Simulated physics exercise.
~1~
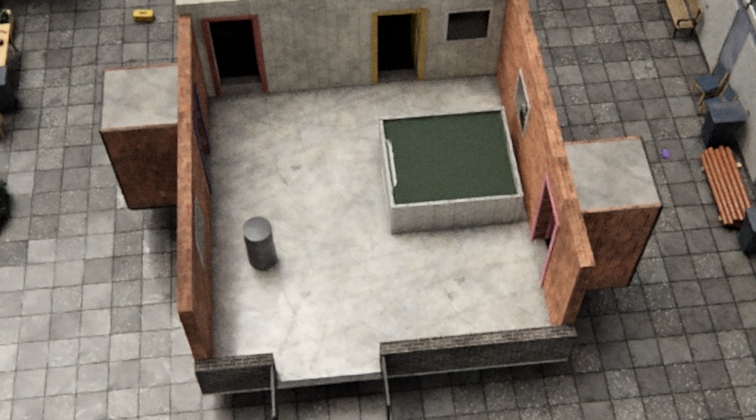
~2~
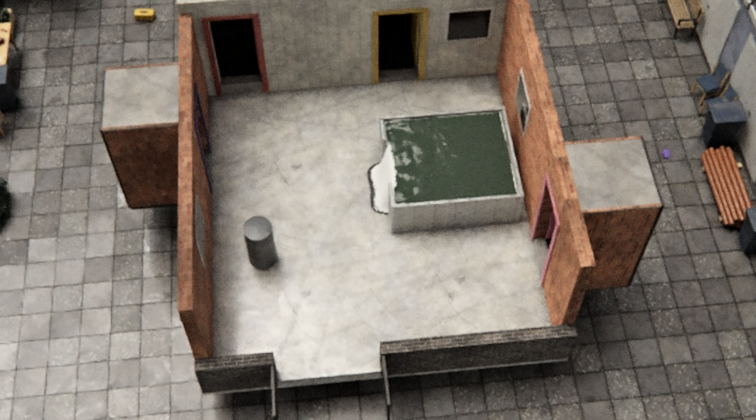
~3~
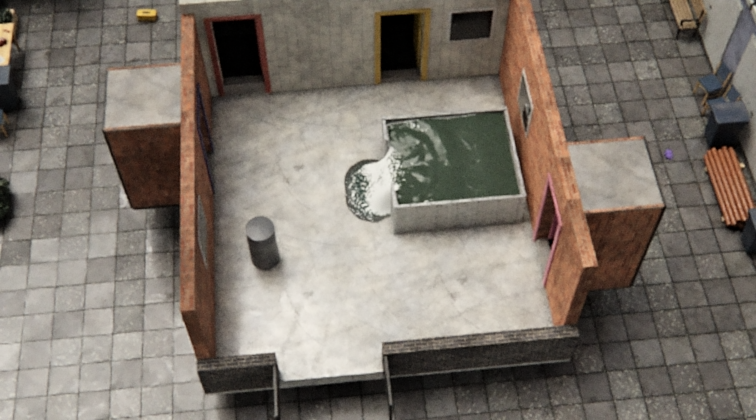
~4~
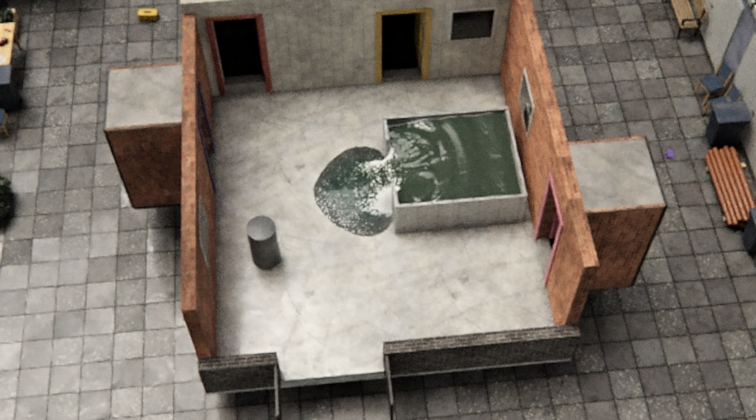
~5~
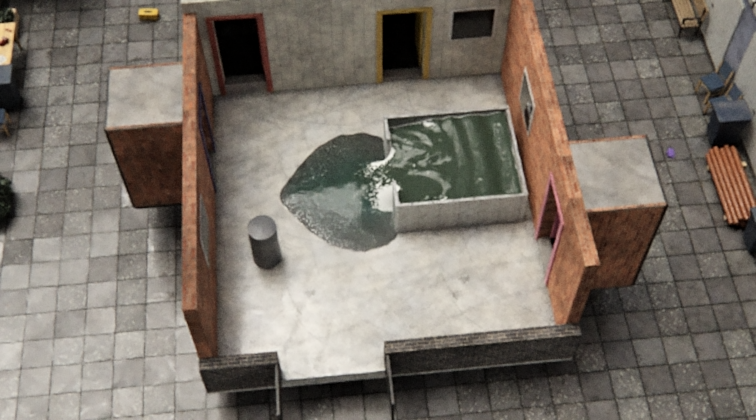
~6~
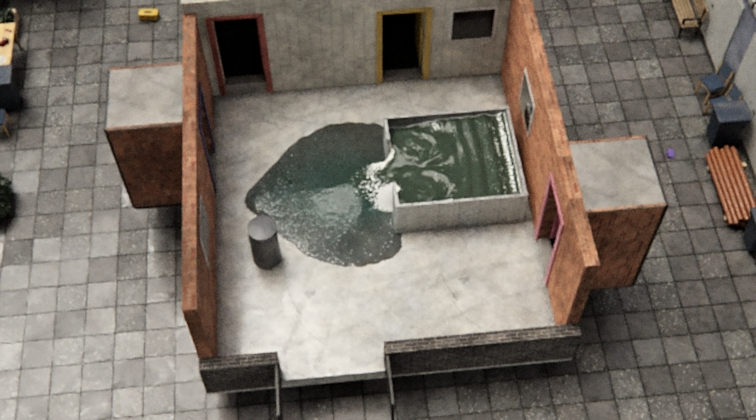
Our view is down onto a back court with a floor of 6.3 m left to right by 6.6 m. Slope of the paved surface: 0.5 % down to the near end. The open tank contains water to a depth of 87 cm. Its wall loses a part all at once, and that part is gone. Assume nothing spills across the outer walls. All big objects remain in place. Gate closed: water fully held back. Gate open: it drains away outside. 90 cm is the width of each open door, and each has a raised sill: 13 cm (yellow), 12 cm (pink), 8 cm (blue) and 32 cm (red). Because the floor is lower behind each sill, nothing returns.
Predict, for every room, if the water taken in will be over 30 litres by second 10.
At the end, at the yellow door the amount let in will fall short of the limit, at the pink door the amount let in will fall short of the limit, at the blue door the amount let in will top the limit, at the red door the amount let in will fall short of the limit.
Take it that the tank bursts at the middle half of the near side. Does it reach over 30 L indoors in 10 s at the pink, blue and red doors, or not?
Compared with the limit, pink is higher, blue is lower and red is lower.
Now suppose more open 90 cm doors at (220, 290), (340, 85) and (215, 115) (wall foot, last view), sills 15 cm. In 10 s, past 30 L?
The first one doesn't reach it, the second one doesn't reach it, and the third one exceeds it.
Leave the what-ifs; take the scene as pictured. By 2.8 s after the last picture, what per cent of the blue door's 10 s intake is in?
Share: ~ 55 %.
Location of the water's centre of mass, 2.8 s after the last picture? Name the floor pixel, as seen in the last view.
Its balance point lies near (356, 198).
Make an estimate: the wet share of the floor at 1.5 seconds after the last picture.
Covered: Roughly 50 %.
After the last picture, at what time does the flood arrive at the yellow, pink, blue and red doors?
The front reaches yellow at 3.8 s, pink at 6.5 s, blue at 0.3 s, red at 0.9 s.
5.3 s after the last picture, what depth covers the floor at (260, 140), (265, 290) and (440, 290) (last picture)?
Spot one 13 cm, spot two 7 cm, spot three 2 cm.
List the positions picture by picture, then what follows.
Still water, 87 cm deep, in the open tank at (449, 158), in the first picture.
The front is at (382, 211), 0.6 m from the gap at (388, 180); 0.2 m2 of floor is under water; 87 cm left at the back of the open tank, in the second picture.
Water pours out at (390, 181) and has run 0.9 m, to (350, 204); typically 13 cm deep outside, 87 cm at the open tank's back, in the third picture.
Water pours out at (392, 180) and has run 1.5 m, to (319, 199); typically 10 cm deep outside, 87 cm at the open tank's back, in the fourth picture.
Water pours out at (392, 179) and has run 2.2 m, to (284, 199); typically 6 cm deep outside, 85 cm at the open tank's back, in the fifth picture.
The front is at (252, 204), 2.9 m from the gap at (392, 179); 6.8 m2 of floor is under water; 76 cm left at the back of the open tank, in the sixth picture.
Then, 0.7 s after the last picture water covers 40 % of the floor and is deepest (48 cm) near (383, 188); yellow door not reached, pink door not reached, blue door 17 cm at the sill, 28 L in, red door not reached.
Then, 1.5 s after the last picture water covers 50 % of the floor and is deepest (40 cm) near (219, 374); yellow door not reached, pink door not reached, blue door 30 cm at the sill, 141 L in, red door 21 cm at the sill, 0 L in.
Then, 2.8 s after the last picture water covers 50 % of the floor and is deepest (30 cm) near (383, 188); yellow door not reached, pink door not reached, blue door 24 cm at the sill, 294 L in, red door 21 cm at the sill, 0 L in.
Then, 5.3 s after the last picture water covers 85 % of the floor and is deepest (22 cm) near (214, 100); yellow door 5 cm at the sill, 0 L in, pink door not reached, blue door 18 cm at the sill, 447 L in, red door 16 cm at the sill, 0 L in.
Then, 9.3 s after the last picture water covers 95 % of the floor and is deepest (14 cm) near (424, 115); yellow door 4 cm at the sill, 0 L in, pink door 12 cm at the sill, 0 L in, blue door 11 cm at the sill, 516 L in, red door 11 cm at the sill, 0 L in.
